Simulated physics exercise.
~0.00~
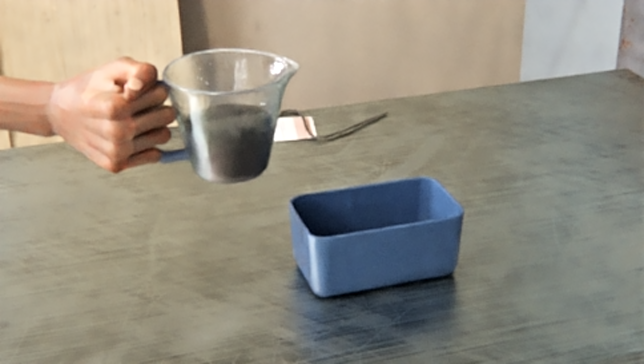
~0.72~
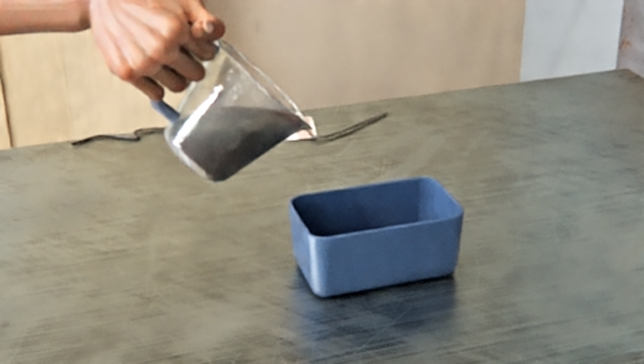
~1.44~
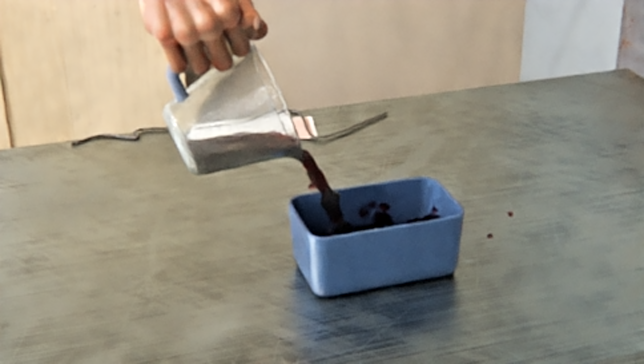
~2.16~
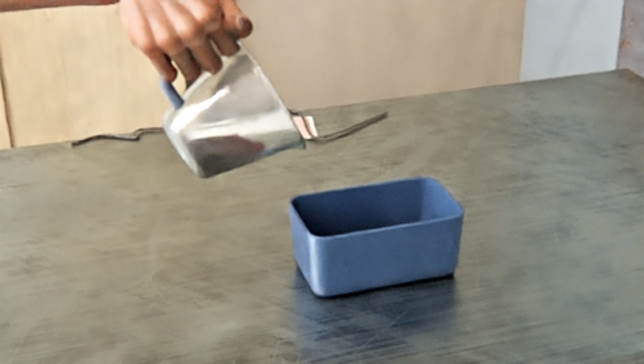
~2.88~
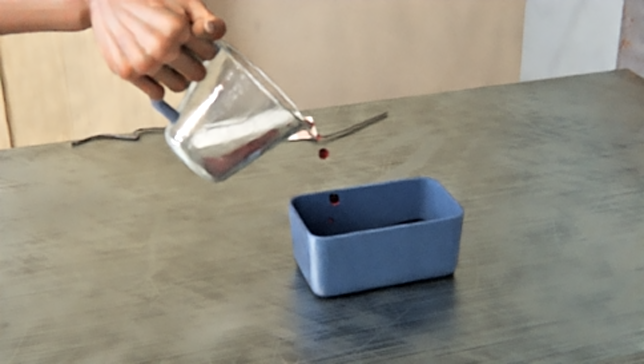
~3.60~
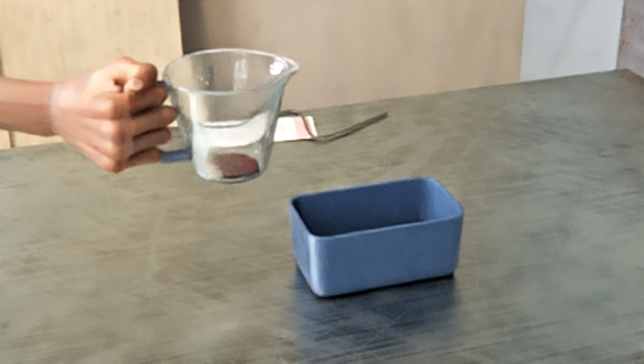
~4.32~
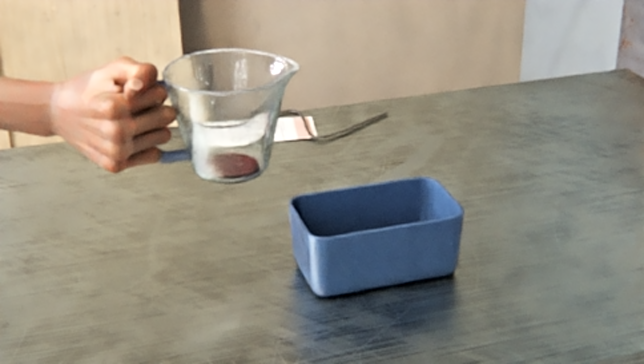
A hand tips a glass jug, pours dark liquid into a blue tub, then levels it.
